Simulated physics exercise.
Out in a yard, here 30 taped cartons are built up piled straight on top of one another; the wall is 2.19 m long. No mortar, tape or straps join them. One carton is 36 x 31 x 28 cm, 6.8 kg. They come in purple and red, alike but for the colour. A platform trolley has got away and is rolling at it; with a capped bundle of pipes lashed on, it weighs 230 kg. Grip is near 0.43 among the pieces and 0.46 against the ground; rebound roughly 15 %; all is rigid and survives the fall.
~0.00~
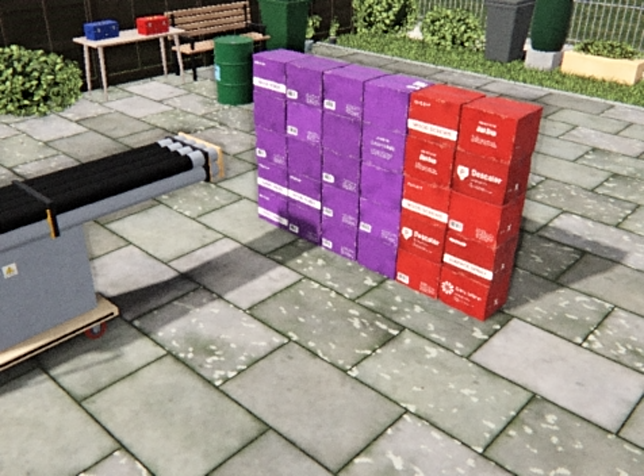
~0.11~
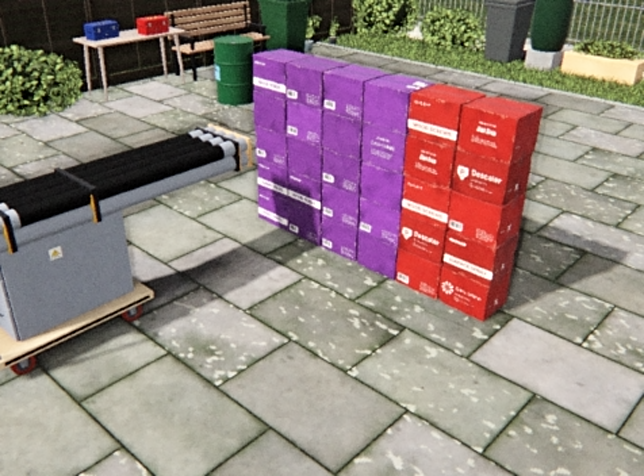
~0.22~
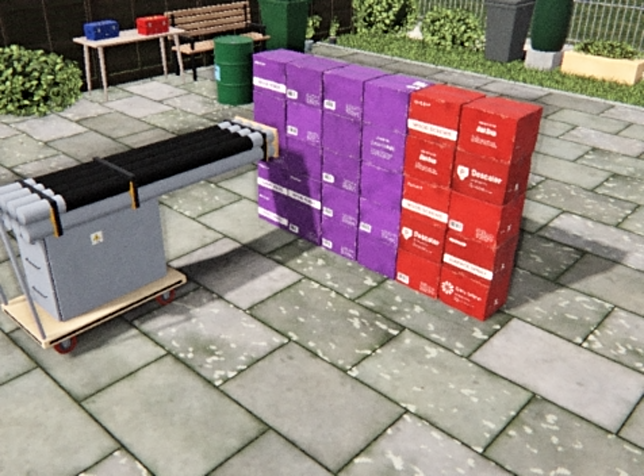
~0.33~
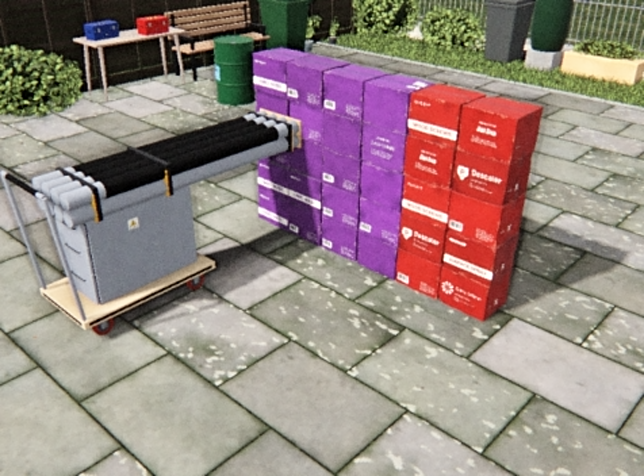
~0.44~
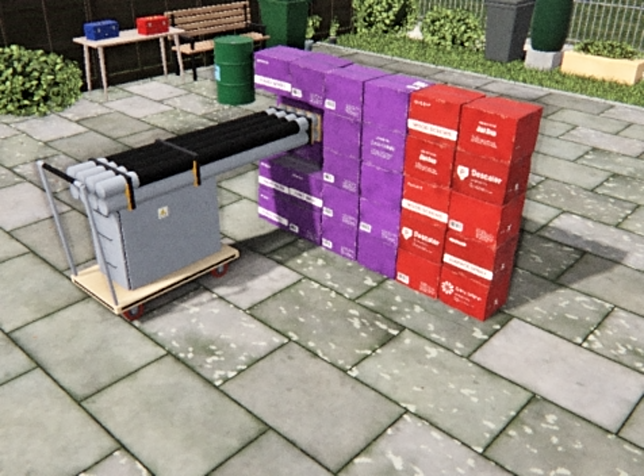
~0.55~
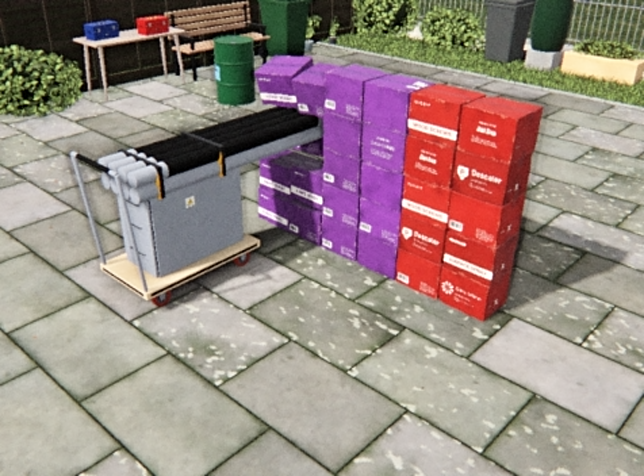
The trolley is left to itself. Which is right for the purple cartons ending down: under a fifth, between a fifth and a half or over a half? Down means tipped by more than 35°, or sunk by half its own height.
It comes to from a fifth to a half.
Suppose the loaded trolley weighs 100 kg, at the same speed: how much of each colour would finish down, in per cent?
Then purple 30, red 0 per cent.
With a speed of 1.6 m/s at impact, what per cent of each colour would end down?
In that case purple 40, red 0 per cent.
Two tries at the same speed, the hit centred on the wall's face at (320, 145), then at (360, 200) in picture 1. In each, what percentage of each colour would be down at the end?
Purple 30 then 40, red 0 then 0 per cent.
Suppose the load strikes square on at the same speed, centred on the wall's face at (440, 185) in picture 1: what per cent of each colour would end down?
In that case purple 0, red 60 per cent.
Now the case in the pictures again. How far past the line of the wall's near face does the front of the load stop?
Roughly 270 cm.
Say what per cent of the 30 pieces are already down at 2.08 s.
By then 20 per cent.
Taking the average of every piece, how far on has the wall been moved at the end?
Roughly 55 cm.
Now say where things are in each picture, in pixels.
In the first frame (pixels give the middle of a visible side), load (214, 159) 74 cm short of the wall; top purple carton (269, 77); top red carton (486, 135); none has stirred.
In the second frame, load (244, 149) 48 cm short of the wall; top purple carton (269, 77).
In the third frame, load (271, 140) 22 cm short of the wall; top purple carton (269, 77).
In the fourth frame, load (296, 131) 30 mm into the wall's line; top purple carton (269, 76); movement in 4 of them.
In the fifth frame, load (316, 125) 25 cm into the wall's line; top purple carton (272, 75) 37 mm from its place; movement in 6 of them.
In the sixth frame, load 46 cm into the wall's line; top purple carton (277, 91) 16° from how it stood; top red carton (486, 135); movement in 8 of them.
After 0.72 s, load 79 cm past the wall's line, still rolling; 6 of the 20 purple cartons down (6 of 30 in all colours); top purple carton 14 cm lower.
After 0.98 s, load 1.22 m past the wall's line, still rolling; 6 of the 20 purple cartons down (6 of 30 in all colours); top purple carton 14 cm lower.
After 1.38 s, load 1.74 m past the wall's line, still rolling; 6 of the 20 purple cartons down (6 of 30 in all colours); top purple carton 14 cm lower.
After 2.08 s, load 2.35 m past the wall's line, still rolling; 6 of the 20 purple cartons down (6 of 30 in all colours); top purple carton 14 cm lower.
In the end (3.4 s), load 2.68 m past the wall's line, stopped; 6 of the 20 purple cartons down (6 of 30 in all colours); top purple carton 14 cm lower; top red carton unmoved. That is 30 per cent. From the last view, middles, top purple carton near (400, 43), top red carton near (499, 129).
